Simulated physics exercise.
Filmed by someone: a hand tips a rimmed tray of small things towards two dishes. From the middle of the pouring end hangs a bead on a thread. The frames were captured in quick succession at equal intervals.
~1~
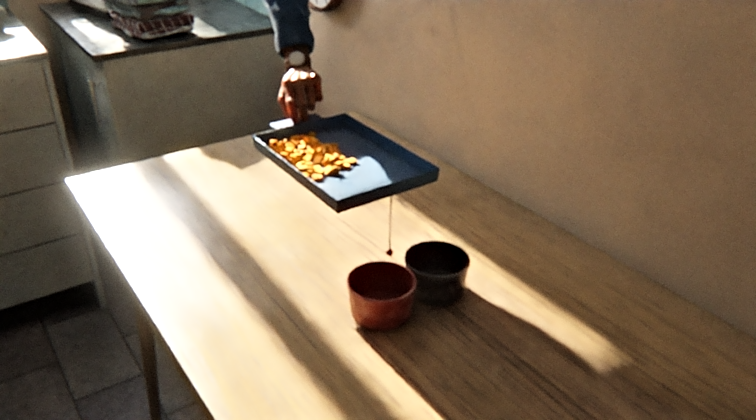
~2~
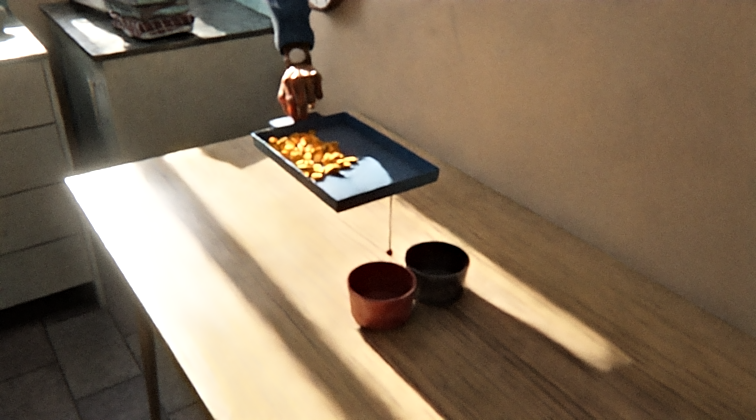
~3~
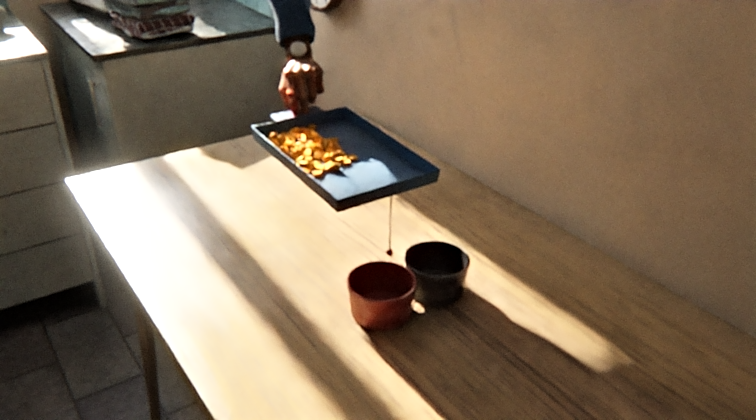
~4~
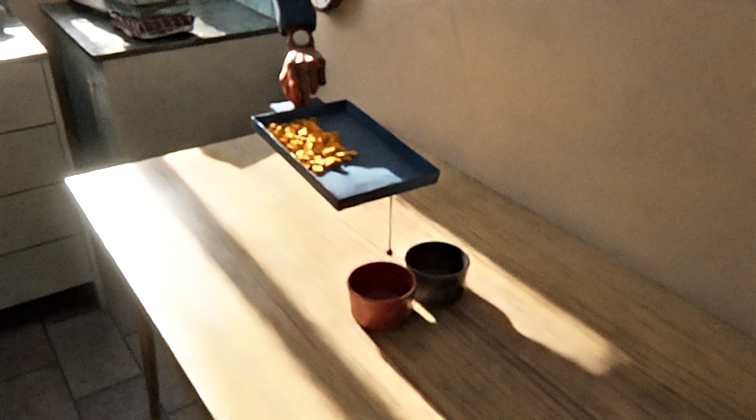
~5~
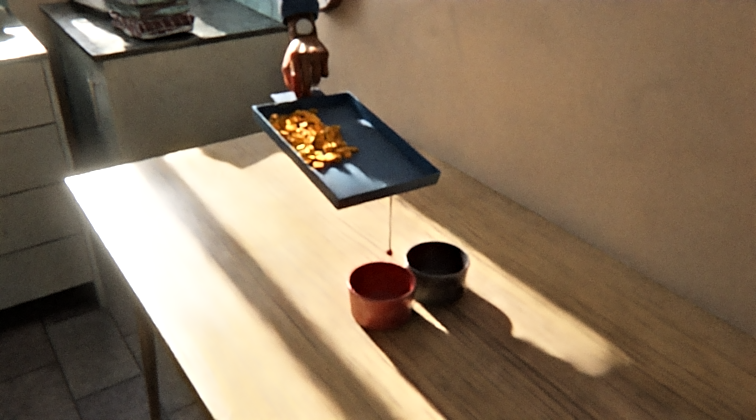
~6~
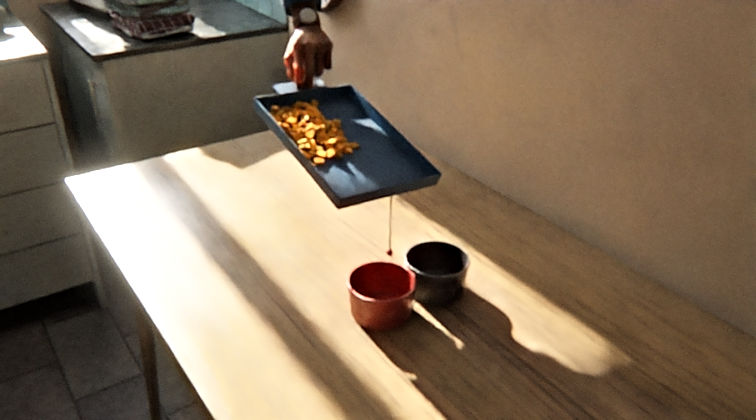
On a sunlit wooden table stand a reddish dish and a dark one, while above them a hand holds a blue rimmed tray of small orange crackers, a bead hanging on a thread from its near end. The hand slowly raises the far end, and the tray gradually slopes more steeply towards the dishes.
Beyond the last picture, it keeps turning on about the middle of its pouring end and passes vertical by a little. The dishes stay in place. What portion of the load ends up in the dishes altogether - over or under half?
Over.
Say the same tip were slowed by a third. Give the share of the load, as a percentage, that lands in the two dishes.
I'd say 90 percent or thereabouts.
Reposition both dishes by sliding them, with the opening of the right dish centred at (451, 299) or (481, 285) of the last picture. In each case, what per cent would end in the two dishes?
It comes to near 0 per cent the first time and near 0 per cent the second time.
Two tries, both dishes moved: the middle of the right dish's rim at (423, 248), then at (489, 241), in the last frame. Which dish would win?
Result, try one: The right of the two; try two: The left of the two.
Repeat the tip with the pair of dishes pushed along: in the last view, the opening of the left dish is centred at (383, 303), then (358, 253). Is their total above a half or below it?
First place: Short of half; second place: Short of half.
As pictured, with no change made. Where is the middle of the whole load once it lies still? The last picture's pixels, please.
Roughly at (433, 287), give or take.
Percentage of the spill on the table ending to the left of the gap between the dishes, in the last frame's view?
Around 10 per cent, give or take.
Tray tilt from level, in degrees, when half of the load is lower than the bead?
About 115 degrees.
Shortly afterwards, tray tipped steeply; all but a few on the tray; a little in the air.
Next, tray tipped right over; the bulk on the tray; only a few in the left dish; near a quarter in the right dish; a little outside both.
Some moments later, tray tipped past a quarter turn; a little in the left dish; near two thirds in the right dish; a little outside both.
In the end, tray tipped past a quarter turn; a little in the left dish; near two thirds in the right dish; a little outside both.
